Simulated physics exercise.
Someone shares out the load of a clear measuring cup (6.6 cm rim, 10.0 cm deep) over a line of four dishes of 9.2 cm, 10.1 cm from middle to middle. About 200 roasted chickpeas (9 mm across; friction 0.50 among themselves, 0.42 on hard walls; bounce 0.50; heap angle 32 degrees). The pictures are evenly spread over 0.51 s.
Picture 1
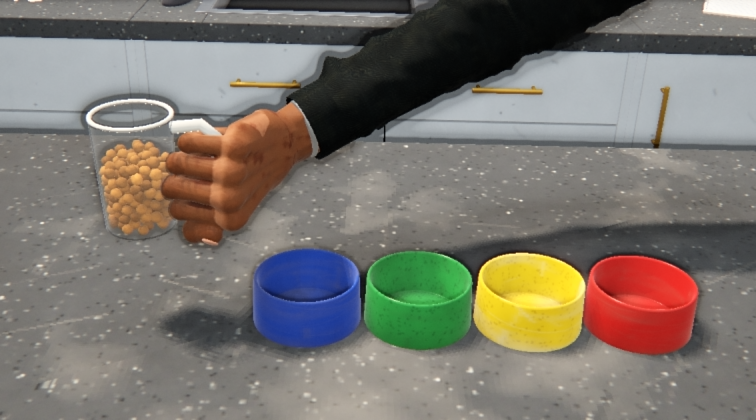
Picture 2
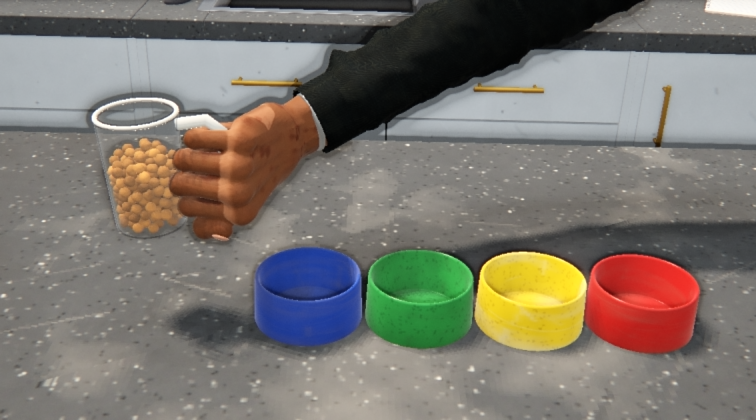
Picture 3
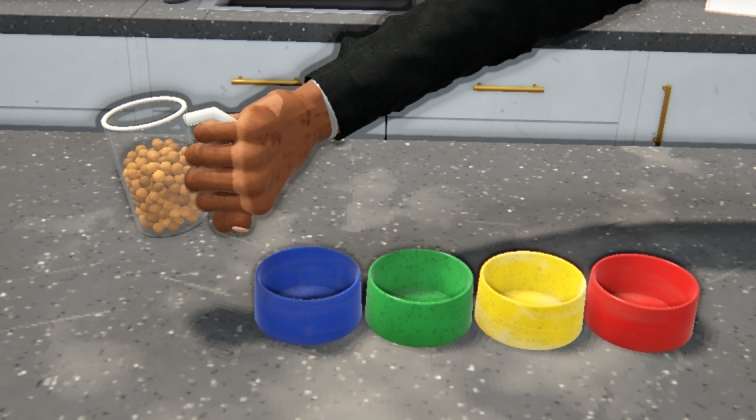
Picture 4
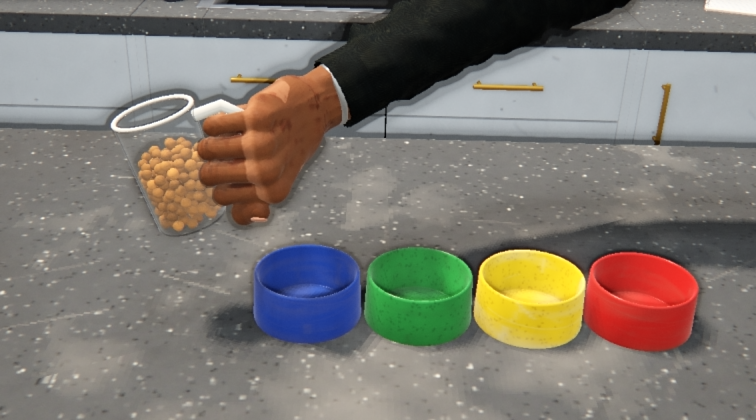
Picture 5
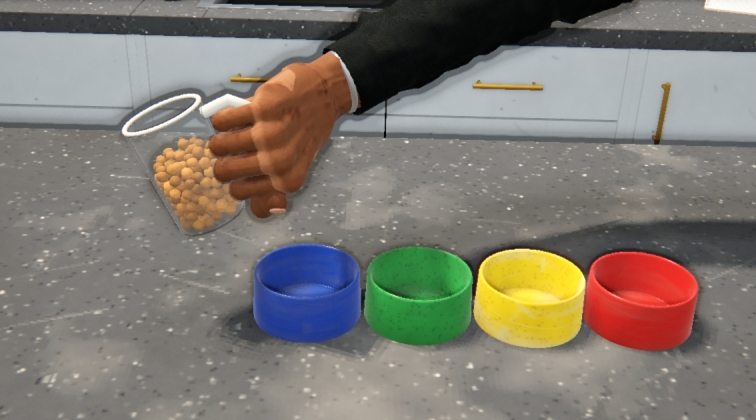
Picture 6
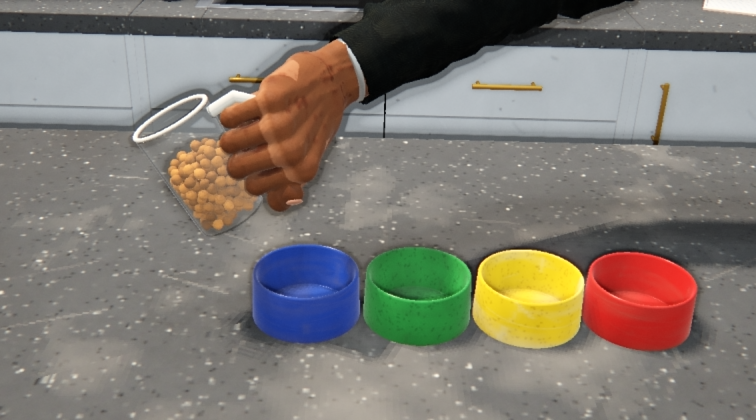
A hand shifts a clear cup of roasted chickpeas slightly right while tilting it leftward.
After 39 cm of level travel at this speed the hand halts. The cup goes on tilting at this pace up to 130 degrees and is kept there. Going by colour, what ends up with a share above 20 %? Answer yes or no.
Red dish: No; blue dish: Yes; green dish: Yes; yellow dish: No; on the counter: No.
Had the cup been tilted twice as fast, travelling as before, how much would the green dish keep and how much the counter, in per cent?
Green 0; counter 80.
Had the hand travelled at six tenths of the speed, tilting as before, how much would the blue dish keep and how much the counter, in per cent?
Then: Blue 40, counter 60.
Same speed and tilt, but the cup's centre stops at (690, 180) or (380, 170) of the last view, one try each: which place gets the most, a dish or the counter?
Most goes to: Green, then blue.
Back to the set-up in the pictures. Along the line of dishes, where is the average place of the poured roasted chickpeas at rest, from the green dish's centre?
About 5 cm to its left.
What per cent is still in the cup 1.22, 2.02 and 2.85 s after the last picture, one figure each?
In turn: 95, 0, 0.
Then, 1.22 s after the last picture, tilt 104 degrees; cup holds 95 %.
Then, 2.02 s after the last picture, tilt 130 degrees; cup holds 0 %, blue 35 %, green 50 %.
Then, 2.85 s after the last picture, tilt 130 degrees; cup holds 0 %, blue 35 %, green 50 %.
In the end, red 0 %, blue 35 %, green 50 %, yellow 0 %, counter 10 %.
